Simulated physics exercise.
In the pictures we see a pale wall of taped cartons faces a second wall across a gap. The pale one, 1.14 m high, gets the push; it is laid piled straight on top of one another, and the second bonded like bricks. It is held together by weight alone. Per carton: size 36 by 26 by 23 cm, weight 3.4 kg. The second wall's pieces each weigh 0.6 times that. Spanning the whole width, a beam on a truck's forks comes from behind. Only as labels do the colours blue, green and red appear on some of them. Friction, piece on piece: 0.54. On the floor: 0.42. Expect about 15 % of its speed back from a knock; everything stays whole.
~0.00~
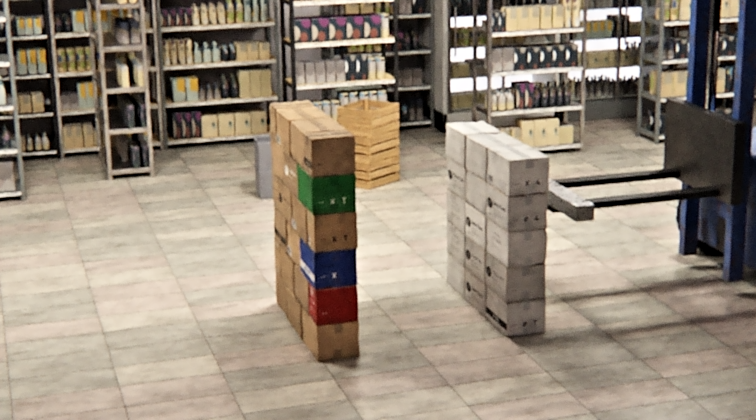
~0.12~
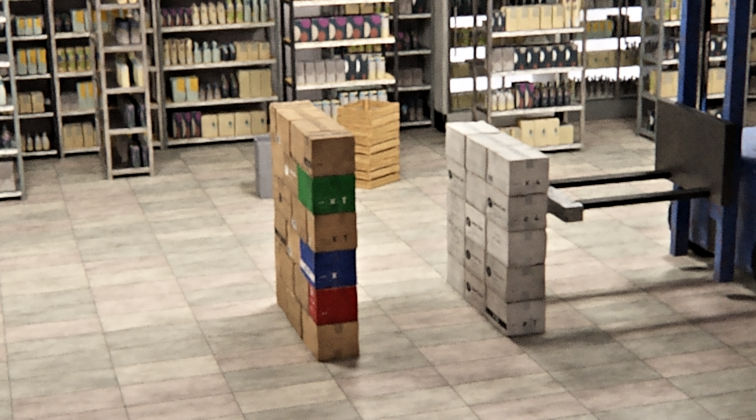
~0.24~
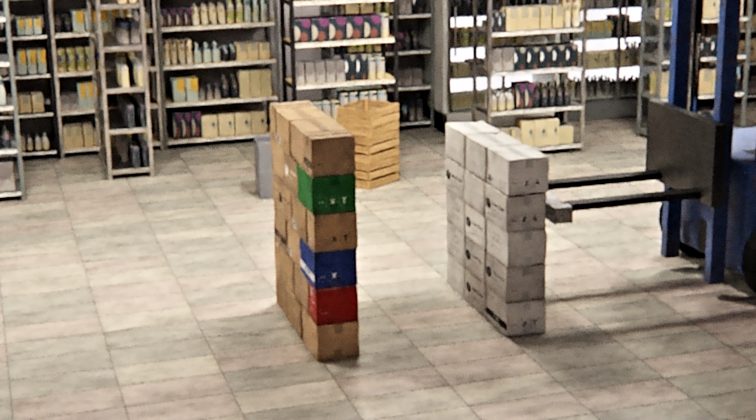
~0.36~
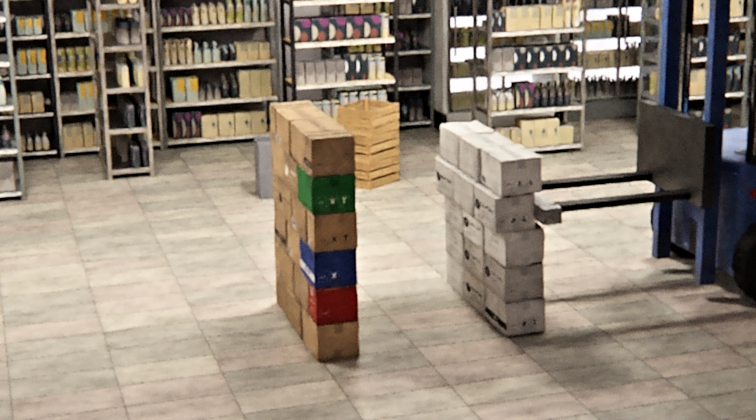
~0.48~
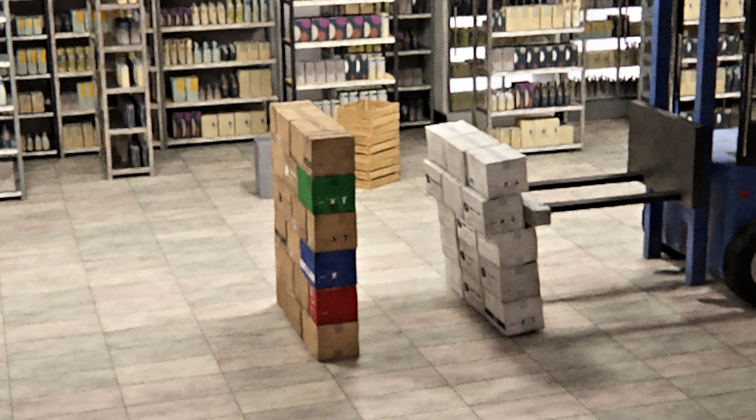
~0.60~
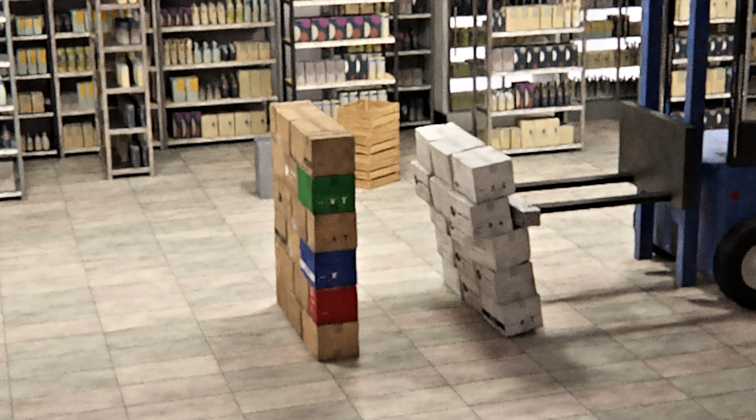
A blue forklift moves left and its beam pushes the white carton stack, tilting it leftward.
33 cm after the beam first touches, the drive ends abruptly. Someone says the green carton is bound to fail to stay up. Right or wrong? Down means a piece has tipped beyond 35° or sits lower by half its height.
Wrong, it is still fine at the end.
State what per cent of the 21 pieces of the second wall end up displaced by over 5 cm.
The share is 0 per cent.
By 0.74 s, 0 of the pale wall down; none of the 21 cartons of the second wall down; green carton unmoved.
By 0.98 s, 8 of the pale wall down; none of the 21 cartons of the second wall down; green carton unmoved.
By 1.28 s, 12 of the pale wall down; none of the 21 cartons of the second wall down, 8 disturbed; green carton unmoved; red carton moved 35 mm.
When it is over (2.5 s), 12 of the pale wall down; none of the 21 cartons of the second wall down, 17 disturbed; green carton moved 19 mm; blue carton moved 22 mm; red carton moved 37 mm. In pixels of the last frame, middles, green carton near (323, 188), blue carton near (325, 261).
